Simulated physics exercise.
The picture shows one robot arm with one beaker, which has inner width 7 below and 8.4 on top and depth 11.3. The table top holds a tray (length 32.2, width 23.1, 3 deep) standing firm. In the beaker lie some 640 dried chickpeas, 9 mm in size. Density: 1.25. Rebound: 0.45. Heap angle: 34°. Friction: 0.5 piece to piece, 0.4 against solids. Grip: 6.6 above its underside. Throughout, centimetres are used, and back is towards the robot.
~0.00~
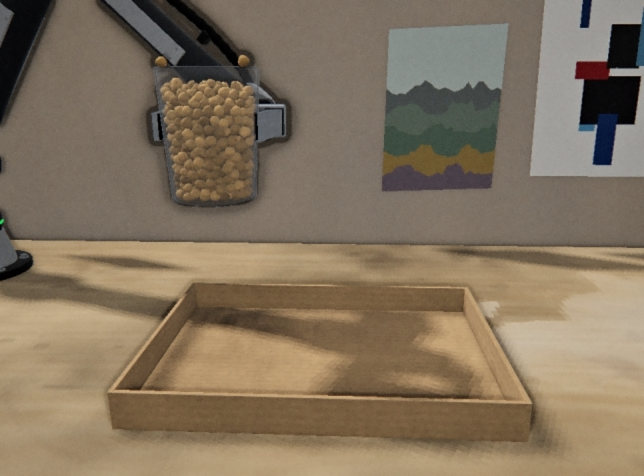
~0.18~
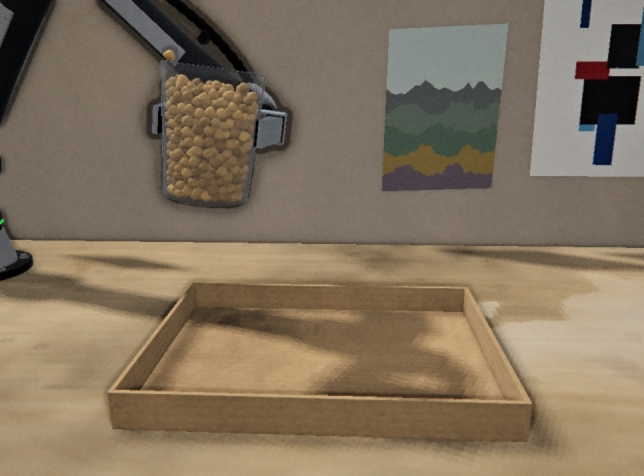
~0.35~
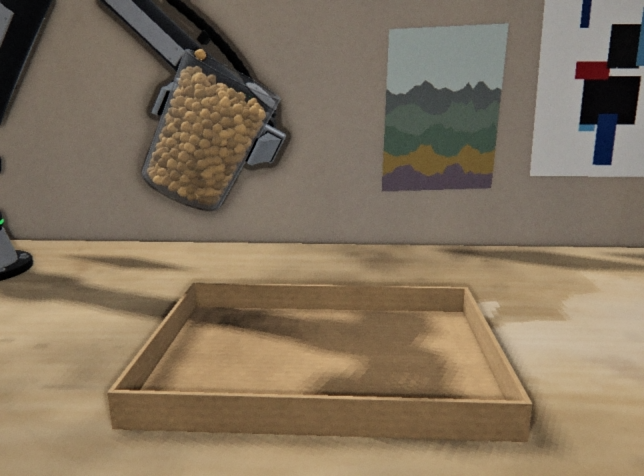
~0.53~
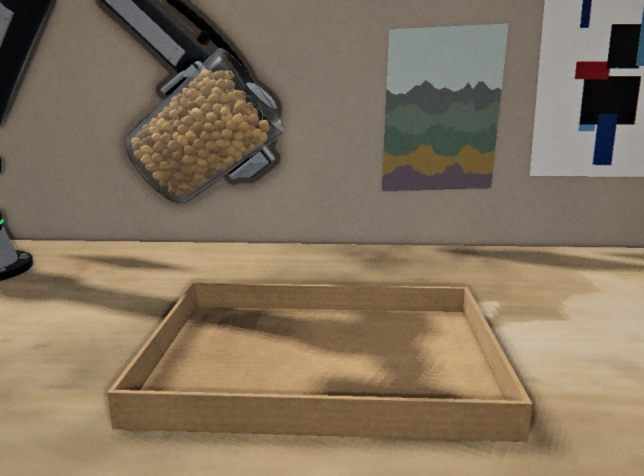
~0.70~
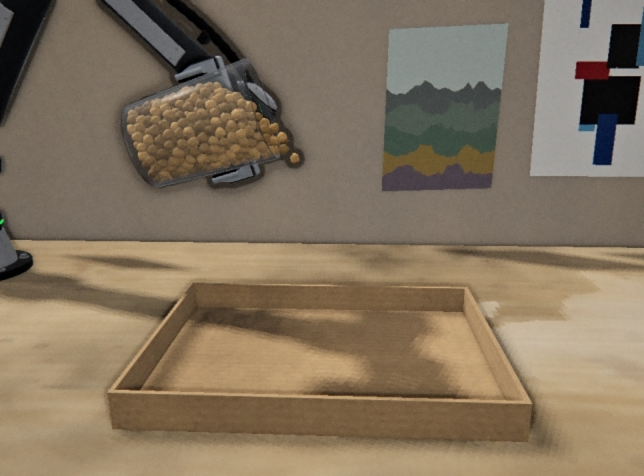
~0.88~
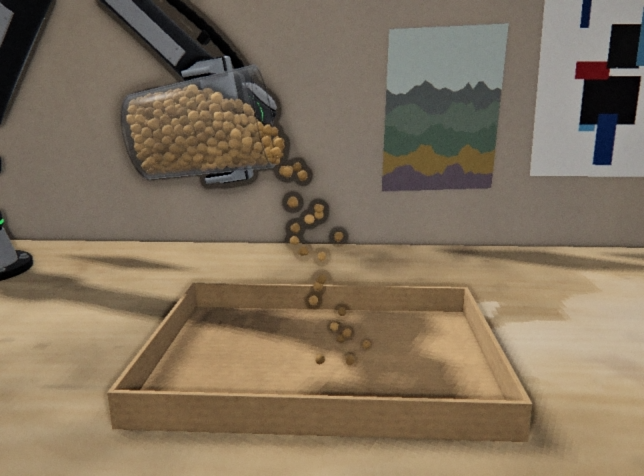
A robot arm held up a clear beaker full of chickpeas and gradually tipped it over to the right, until some of them tumbled out and dropped into the shallow tray below.
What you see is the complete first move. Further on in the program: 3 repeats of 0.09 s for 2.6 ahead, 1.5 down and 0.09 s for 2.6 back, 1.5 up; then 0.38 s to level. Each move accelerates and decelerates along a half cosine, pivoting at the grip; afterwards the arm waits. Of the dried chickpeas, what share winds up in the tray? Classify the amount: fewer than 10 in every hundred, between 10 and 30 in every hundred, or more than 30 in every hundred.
More than 30 in every hundred.
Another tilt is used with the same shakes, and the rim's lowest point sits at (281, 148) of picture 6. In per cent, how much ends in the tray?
My estimate is some 25 per cent.
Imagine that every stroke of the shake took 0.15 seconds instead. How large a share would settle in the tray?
It would come to around 35 %.
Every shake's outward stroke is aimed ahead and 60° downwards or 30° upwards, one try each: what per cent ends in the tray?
It comes to around 30 per cent on the first try and around 80 per cent on the second.
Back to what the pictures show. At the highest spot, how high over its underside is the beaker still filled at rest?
Roughly 8.0 cm.
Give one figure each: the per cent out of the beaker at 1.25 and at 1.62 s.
At the first time about 30 per cent, at the second about 50 per cent.
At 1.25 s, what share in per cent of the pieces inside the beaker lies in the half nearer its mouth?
Mouth half share: Roughly 50 %.
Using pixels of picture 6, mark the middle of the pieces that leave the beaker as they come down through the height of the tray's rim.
Their middle sits near (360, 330).
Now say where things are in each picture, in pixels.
The beaker middle at (211, 137), level; upper third of the load around (209, 104), from x 160 to 250, top at y 60; 642 in the beaker, in the first frame.
The beaker middle at (210, 137), tilted 8° forward; upper third of the load around (210, 104), from x 170 to 255, top at y 55, in the second frame.
The beaker middle at (206, 135), tilted 28° forward; upper third of the load around (211, 107), from x 155 to 260, top at y 55, in the third frame.
The beaker middle at (203, 132), tilted 53° forward; upper third of the load around (212, 109), from x 135 to 265, top at y 75, in the fourth frame.
The beaker middle at (201, 129), tilted 73° forward; upper third of the load around (200, 111), from x 130 to 295, top at y 90; 641 in the beaker, 1 in flight or on a rim, in the fifth frame.
The beaker middle at (201, 128), tilted 81° forward; upper third of the load around (190, 112), from x 130 to 365, top at y 90; 618 in the beaker, 8 in the tray, 16 in flight or on a rim, in the sixth frame.
After 1.25 s, tilted 81° forward, highest piece 24 above the table; 443 in the beaker, 151 in the tray, 48 in flight or on a rim.
After 1.62 s, tilted 39° forward, highest piece 25 above the table; 335 in the beaker, 294 in the tray, 13 in flight or on a rim.
After 2.00 s, level, highest piece 25 above the table; 334 in the beaker, 308 in the tray.
After 3.05 s, level, highest piece 25 above the table; 334 in the beaker, 308 in the tray.
In the end, 334 in the beaker, 308 in the tray. That is 48 % in the tray.
